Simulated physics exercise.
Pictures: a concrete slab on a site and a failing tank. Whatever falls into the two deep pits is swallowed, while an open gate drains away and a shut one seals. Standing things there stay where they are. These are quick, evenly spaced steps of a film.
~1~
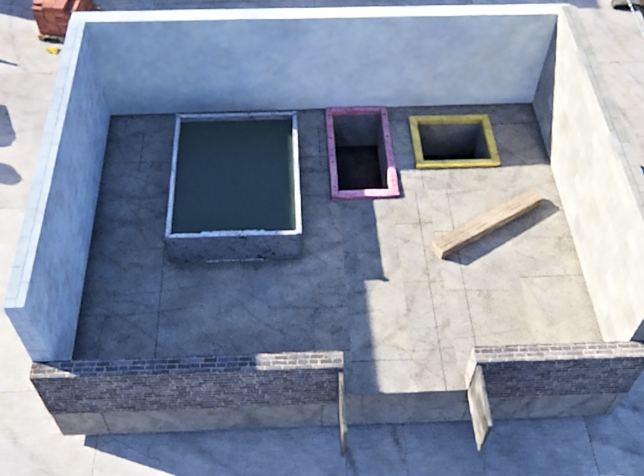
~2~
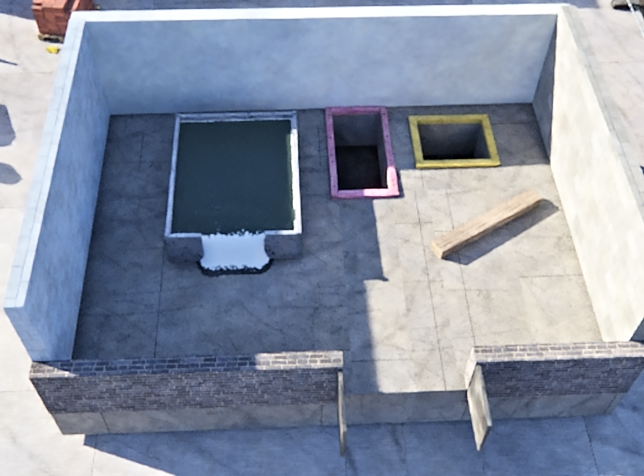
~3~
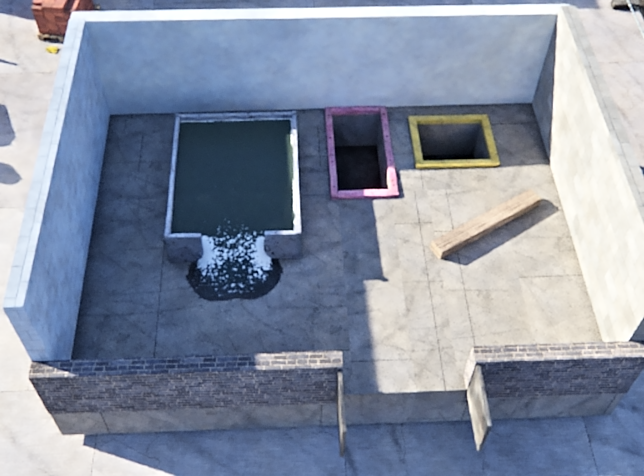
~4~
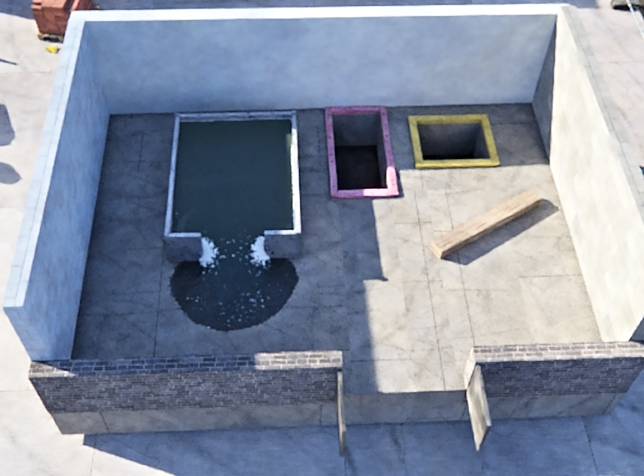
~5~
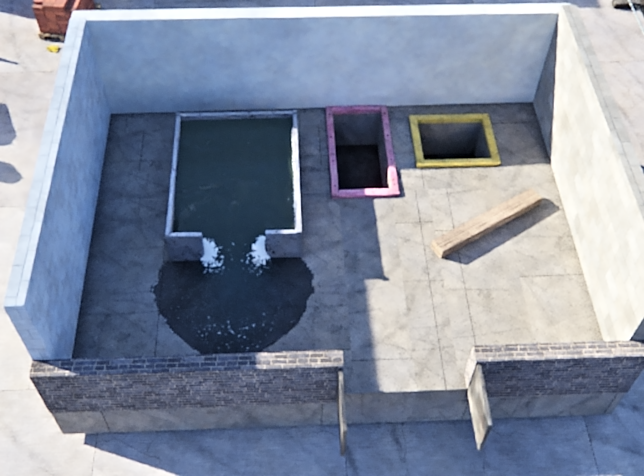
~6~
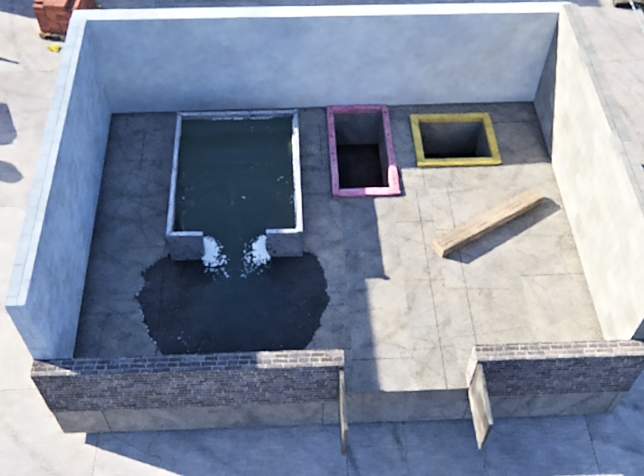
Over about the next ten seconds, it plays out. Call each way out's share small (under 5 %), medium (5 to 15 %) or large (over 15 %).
Small, medium or large: The gate gets a medium share; the yellow pit gets a small share; the pink pit gets a small share.
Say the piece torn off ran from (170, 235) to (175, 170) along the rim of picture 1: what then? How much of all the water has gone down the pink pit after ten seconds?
The pink pit gets 8 per cent.
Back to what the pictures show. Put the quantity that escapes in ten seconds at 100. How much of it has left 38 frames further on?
Near 60 in a hundred.
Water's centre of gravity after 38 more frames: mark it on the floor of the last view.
My guess is about (248, 248).
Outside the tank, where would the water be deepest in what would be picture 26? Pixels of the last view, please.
About at (82, 387).
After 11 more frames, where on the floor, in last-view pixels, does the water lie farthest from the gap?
Pixel estimate: (466, 371).
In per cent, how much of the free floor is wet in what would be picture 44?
Near 65 in a hundred.
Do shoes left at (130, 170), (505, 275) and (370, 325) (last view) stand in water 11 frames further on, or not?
In that order, the three spots are high and dry, high and dry and soaked.
A moment on, water covers 20 % of the floor; the gate 0 %, the yellow pit 0 %, the pink pit 0 %.
Next, water covers 25 % of the floor; the gate 1 %, the yellow pit 0 %, the pink pit 0 %.
Then, water covers 45 % of the floor; the gate 3 %, the yellow pit 0 %, the pink pit 0 %.
Later, water covers 65 % of the floor; the gate 6 %, the yellow pit 0 %, the pink pit 0 %.
In the end, water covers 85 % of the floor; the gate 9 %, the yellow pit 0 %, the pink pit 1 %.
